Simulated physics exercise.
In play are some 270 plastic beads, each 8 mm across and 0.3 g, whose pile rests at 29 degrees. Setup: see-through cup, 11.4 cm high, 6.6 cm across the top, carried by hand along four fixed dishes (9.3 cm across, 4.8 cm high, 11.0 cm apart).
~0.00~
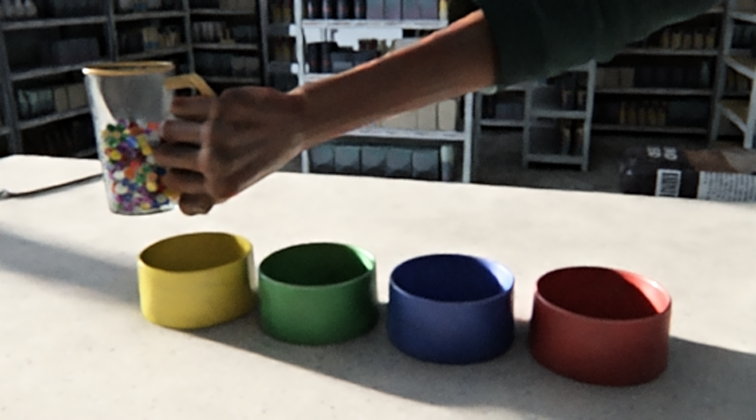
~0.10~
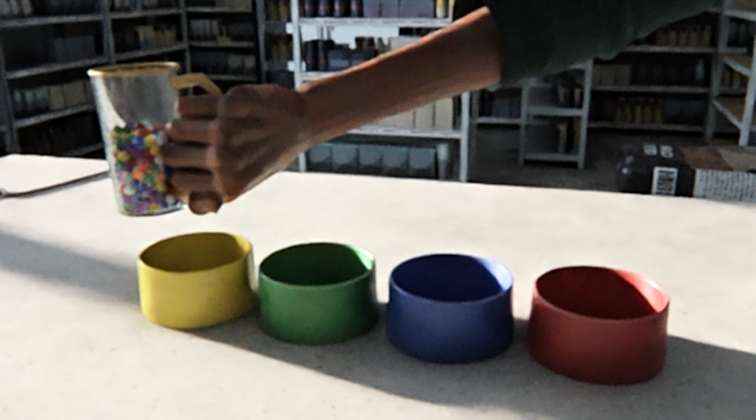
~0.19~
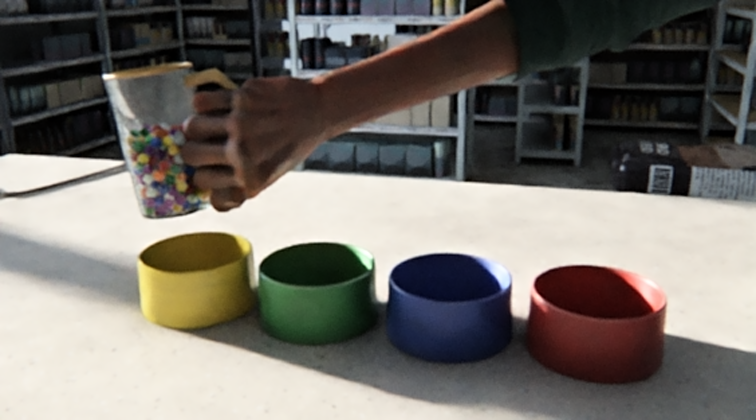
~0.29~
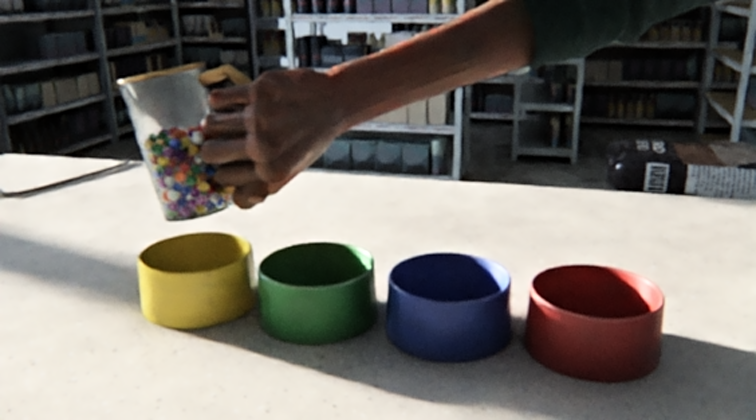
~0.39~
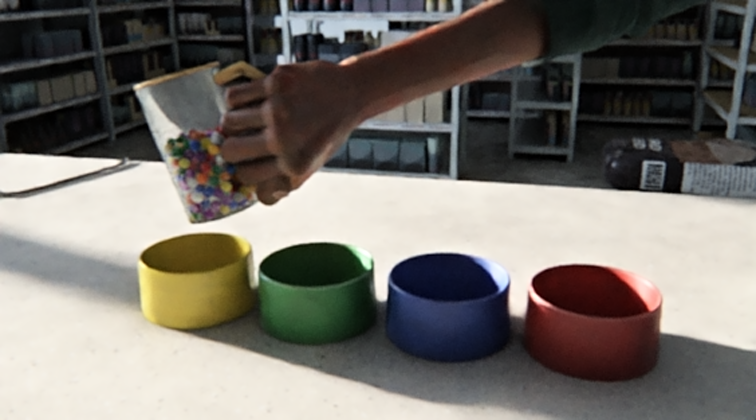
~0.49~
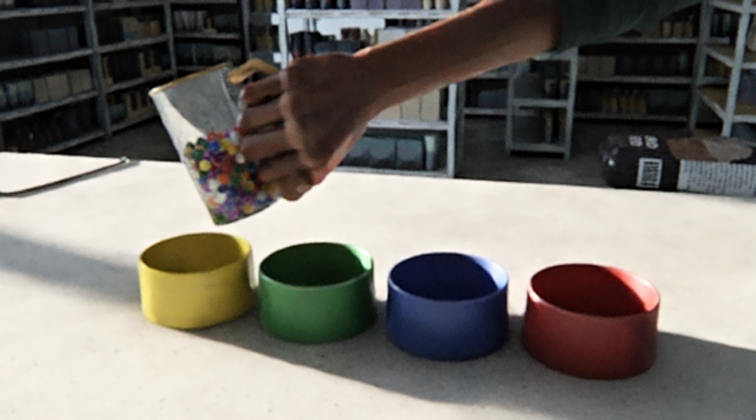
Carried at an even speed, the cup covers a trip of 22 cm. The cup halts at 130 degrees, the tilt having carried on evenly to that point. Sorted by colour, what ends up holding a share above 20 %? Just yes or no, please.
In short: Red dish no, blue dish no, green dish yes, yellow dish no, counter no.
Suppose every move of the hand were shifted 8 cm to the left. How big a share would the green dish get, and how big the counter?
I'd expect green at 0 and the counter at 0.
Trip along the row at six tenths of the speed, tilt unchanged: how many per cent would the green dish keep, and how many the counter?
Then the green dish gets 100 and the counter 0.
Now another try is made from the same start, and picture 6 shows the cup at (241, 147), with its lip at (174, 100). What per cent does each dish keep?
In the end red holds 0, blue holds 0, green holds 100, yellow holds 0.
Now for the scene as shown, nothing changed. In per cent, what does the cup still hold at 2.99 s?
Some 0 per cent of the load.
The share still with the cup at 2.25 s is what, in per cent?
About 95 percent of the load.
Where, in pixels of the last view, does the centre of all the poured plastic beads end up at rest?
Centre at rest: Approx. (312, 291) px.
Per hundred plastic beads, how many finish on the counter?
Estimate: Around 0 %.
After 1.54 s, tilt 71 degrees; cup holds 100 %.
Then, at 2.25 s, tilt 105 degrees; cup holds 95 %.
After 2.99 s, tilt 130 degrees; cup holds 0 %, green 100 %.
In the end, at 3.4 s, red 0 %, blue 0 %, green 100 %, yellow 0 %, counter 0 %.
